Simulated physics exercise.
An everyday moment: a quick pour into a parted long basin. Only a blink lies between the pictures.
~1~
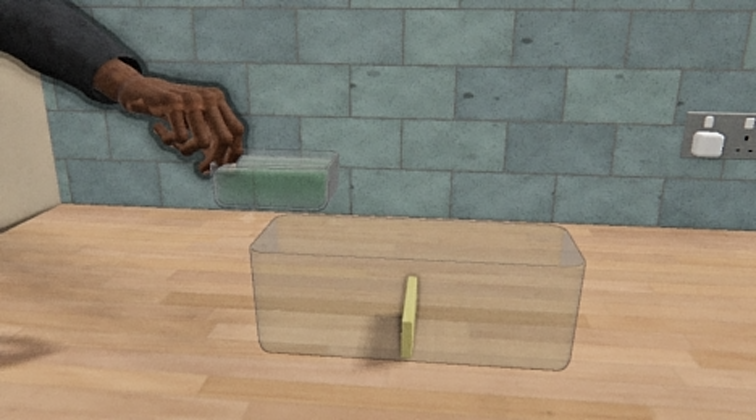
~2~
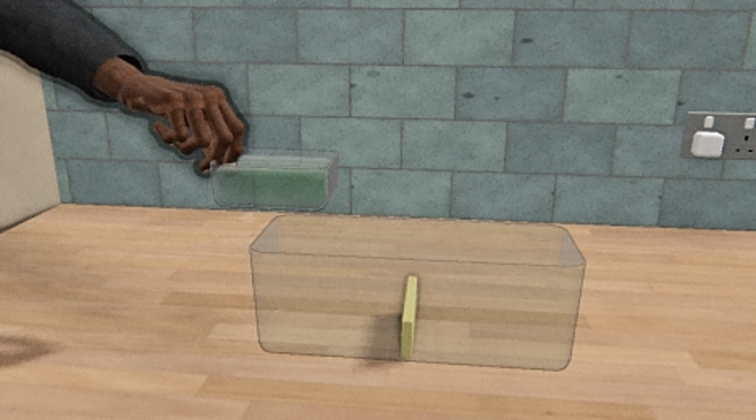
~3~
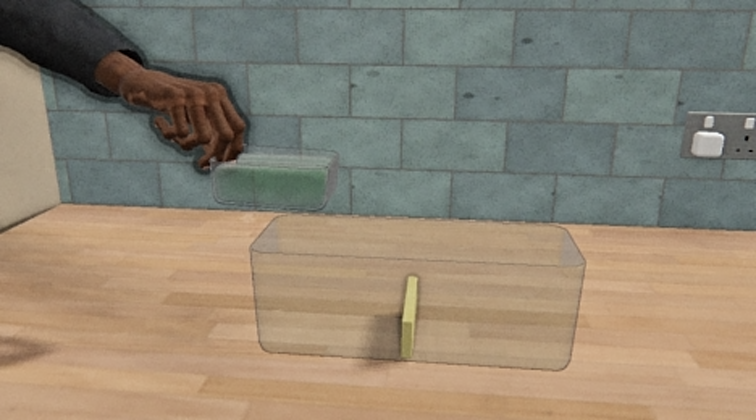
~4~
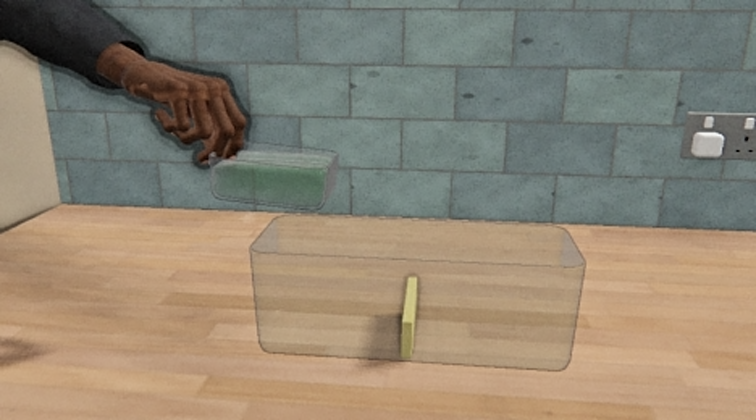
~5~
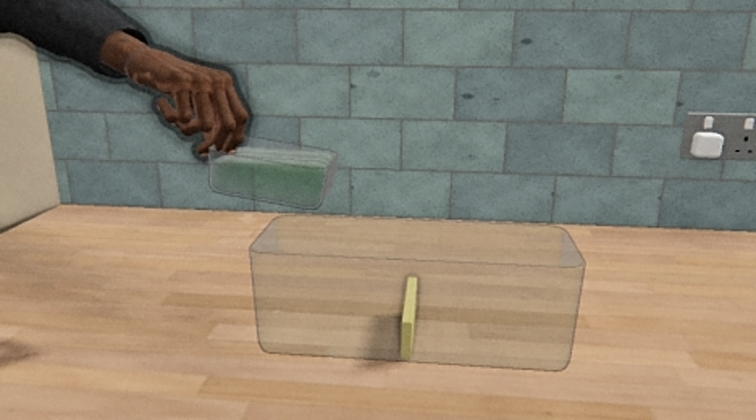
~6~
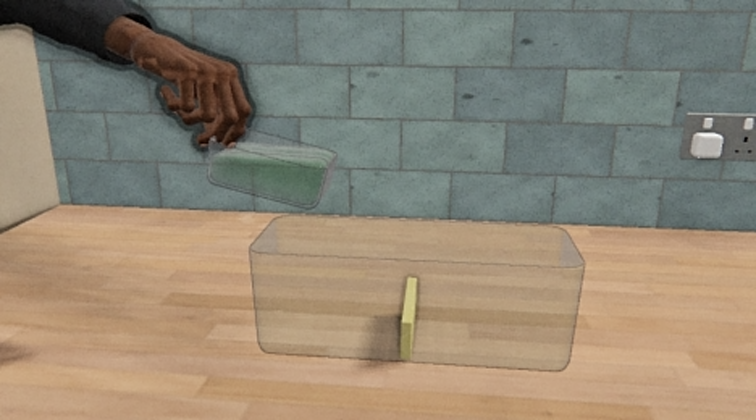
The video shows a hand holding a small clear container of green liquid above the left side of a long transparent basin with a yellowish divider, then gradually tilting the container slightly down to the right over a wooden worktop.
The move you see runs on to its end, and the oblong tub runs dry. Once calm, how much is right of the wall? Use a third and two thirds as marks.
The share right of the wall is between a third and two thirds.
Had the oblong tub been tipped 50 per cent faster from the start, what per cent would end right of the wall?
It comes to 70 per cent or so.
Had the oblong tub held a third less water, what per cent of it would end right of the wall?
It comes to 15 per cent or so.
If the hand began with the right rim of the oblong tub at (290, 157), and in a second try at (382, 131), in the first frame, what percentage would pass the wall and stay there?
Near 5 % and 90 %.
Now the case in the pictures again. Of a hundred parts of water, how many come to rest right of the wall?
It comes to 50 per cent or so.
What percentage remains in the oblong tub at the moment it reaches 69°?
About 25 per cent.
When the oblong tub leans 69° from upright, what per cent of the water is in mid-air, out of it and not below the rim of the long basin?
About 40 per cent.
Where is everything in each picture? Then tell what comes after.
Tilt 0°; pouring edge (333, 162); surface from (226, 163) to (332, 166); the long basin's rim runs from (263, 233) to (575, 246); the wall's top is at (410, 299), in the first frame.
Tilt 1°; pouring edge (333, 162); surface from (226, 162) to (332, 166), in the second frame.
Tilt 2°; pouring edge (333, 162); surface from (227, 160) to (332, 164), in the third frame.
Tilt 5°; pouring edge (333, 162); surface from (225, 158) to (332, 163), in the fourth frame.
Tilt 9°; pouring edge (332, 163); surface from (225, 154) to (331, 160), in the fifth frame.
Tilt 13°; pouring edge (332, 163); surface from (224, 149) to (332, 157), in the sixth frame.
A moment on, the oblong tub is tipped part way and 24 per cent is still to pour, 27 is left of the wall and 11 right of it.
Next, the oblong tub is tipped right over and 3 per cent is still to pour, 42 is left of the wall and 50 right of it.
Then the oblong tub is tipped right over and 0 per cent is still to pour, 49 is left of the wall and 50 right of it.
Later the oblong tub is tipped right over and 0 per cent is still to pour, 49 is left of the wall and 50 right of it.
Finally, 49 per cent lies left of the wall, 50 right of it and 1 outside.
